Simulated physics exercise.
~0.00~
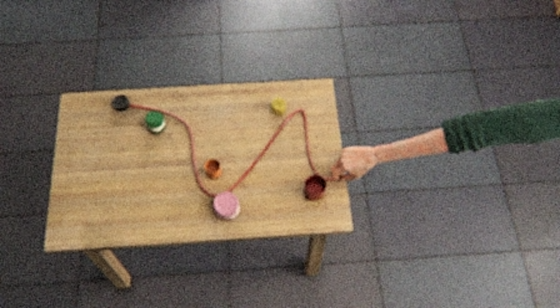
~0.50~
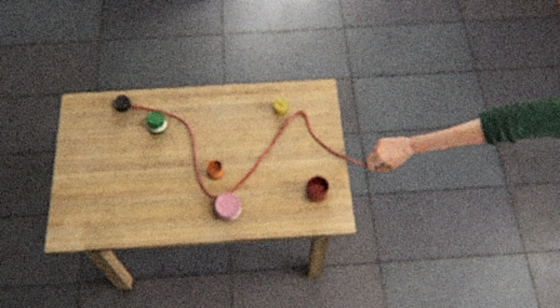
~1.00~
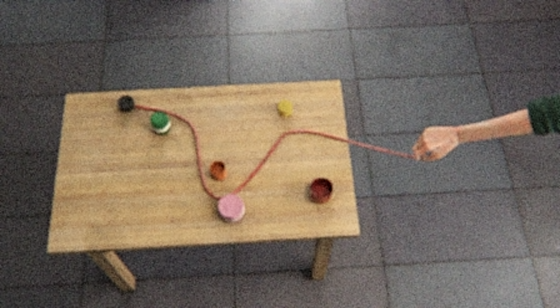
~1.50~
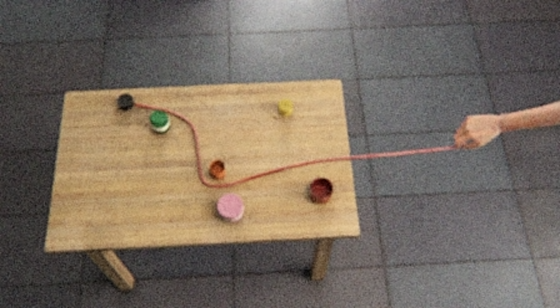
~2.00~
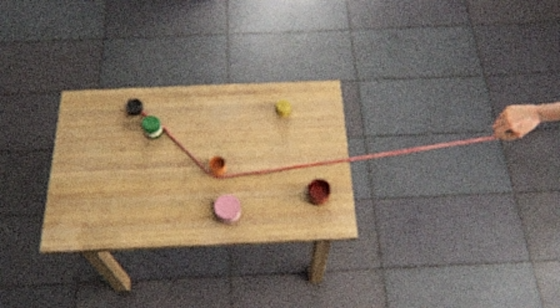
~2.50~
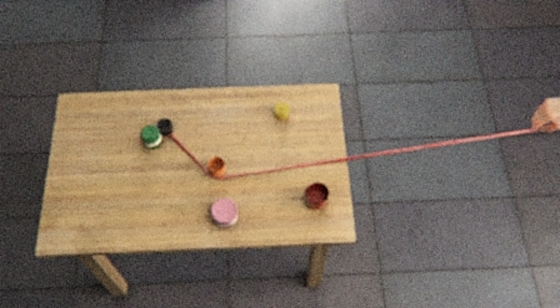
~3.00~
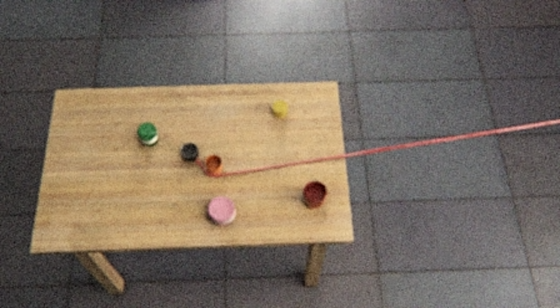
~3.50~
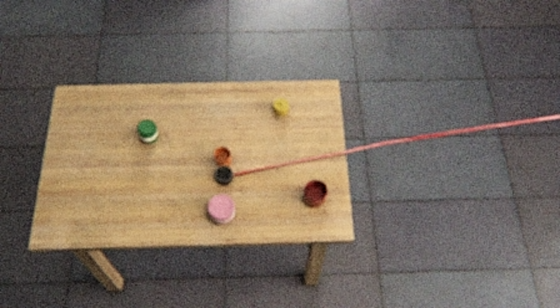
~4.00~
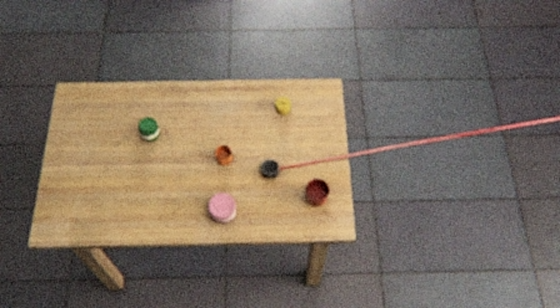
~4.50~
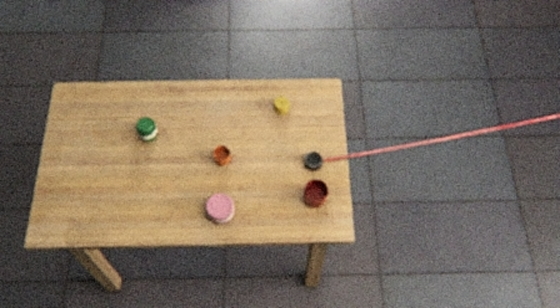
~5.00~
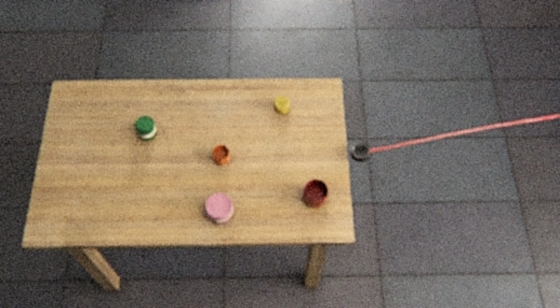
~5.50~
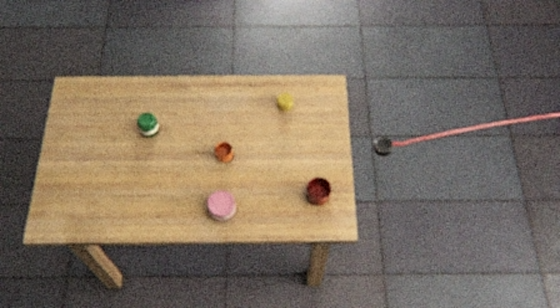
A hand in a green sleeve pulls a long red cord rightwards across a wooden table, seen from above on a grey tiled floor. The cord winds from a small black disc at the upper left past a green jar, an orange cup, a pink tin, a yellow pot and a dark red mug. It straightens, nudging the green jar slightly, and the hand leaves view. The disc slides down towards the orange cup, which shifts a little, then travels right between the yellow pot and red mug. Finally it hangs beyond the right edge, with all five containers still upright.
